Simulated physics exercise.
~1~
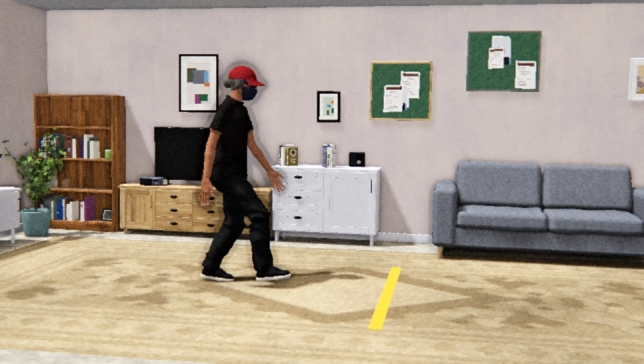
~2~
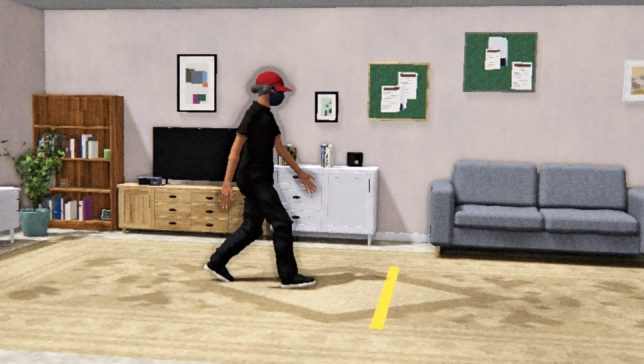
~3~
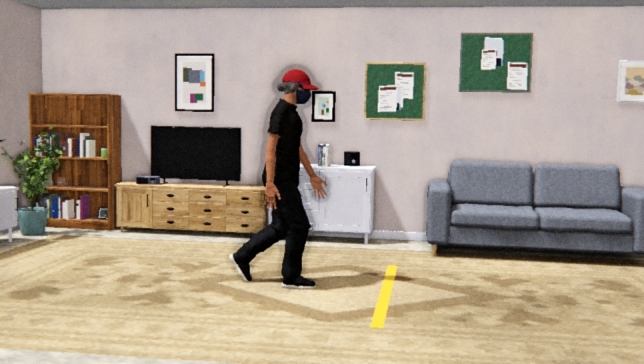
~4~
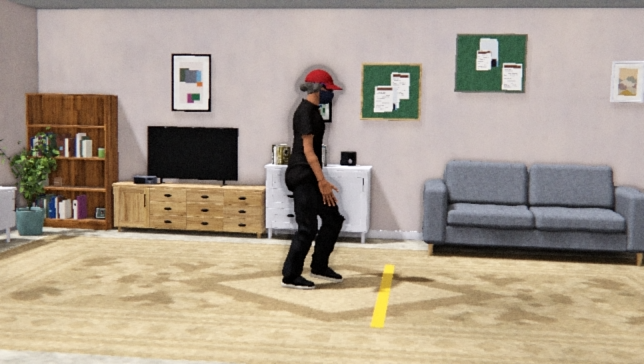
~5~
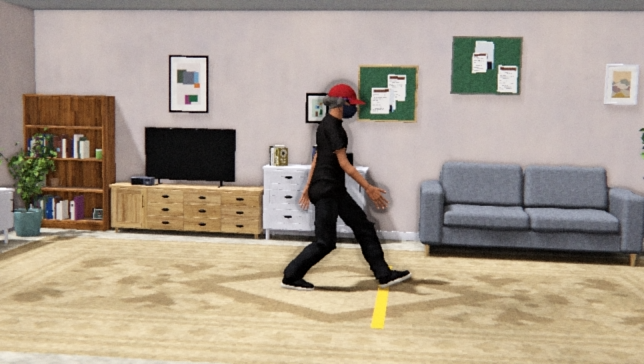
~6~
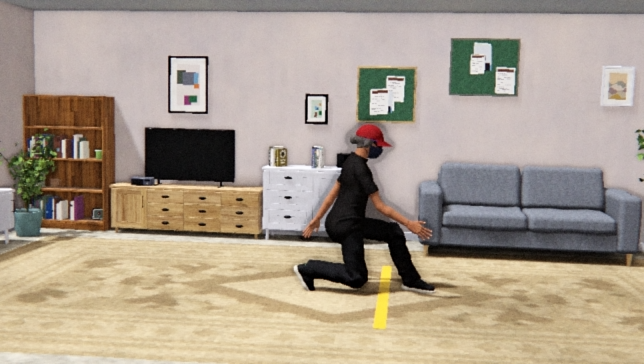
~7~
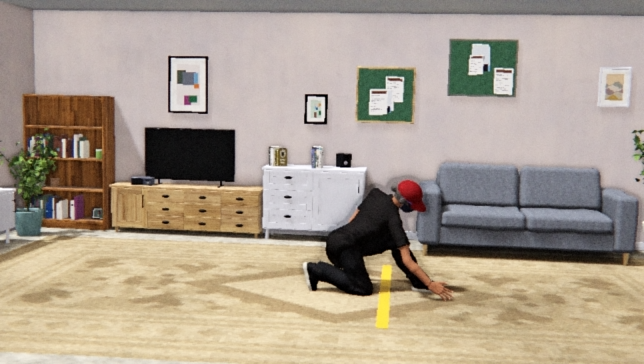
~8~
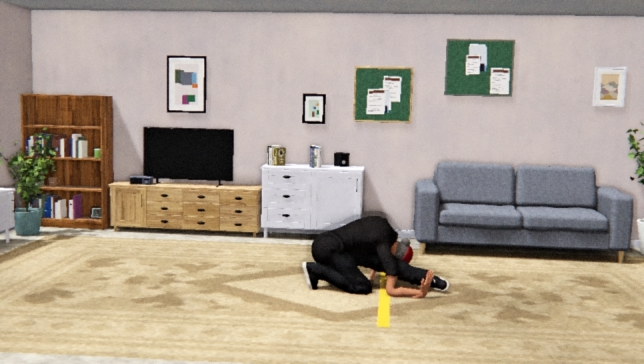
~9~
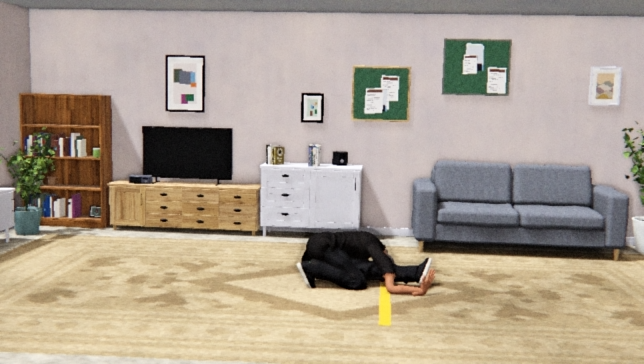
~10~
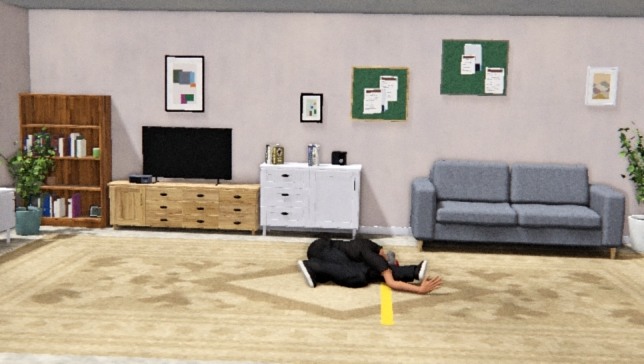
A person in a red cap walks right, crumples, and lies with hips short of the yellow strip.
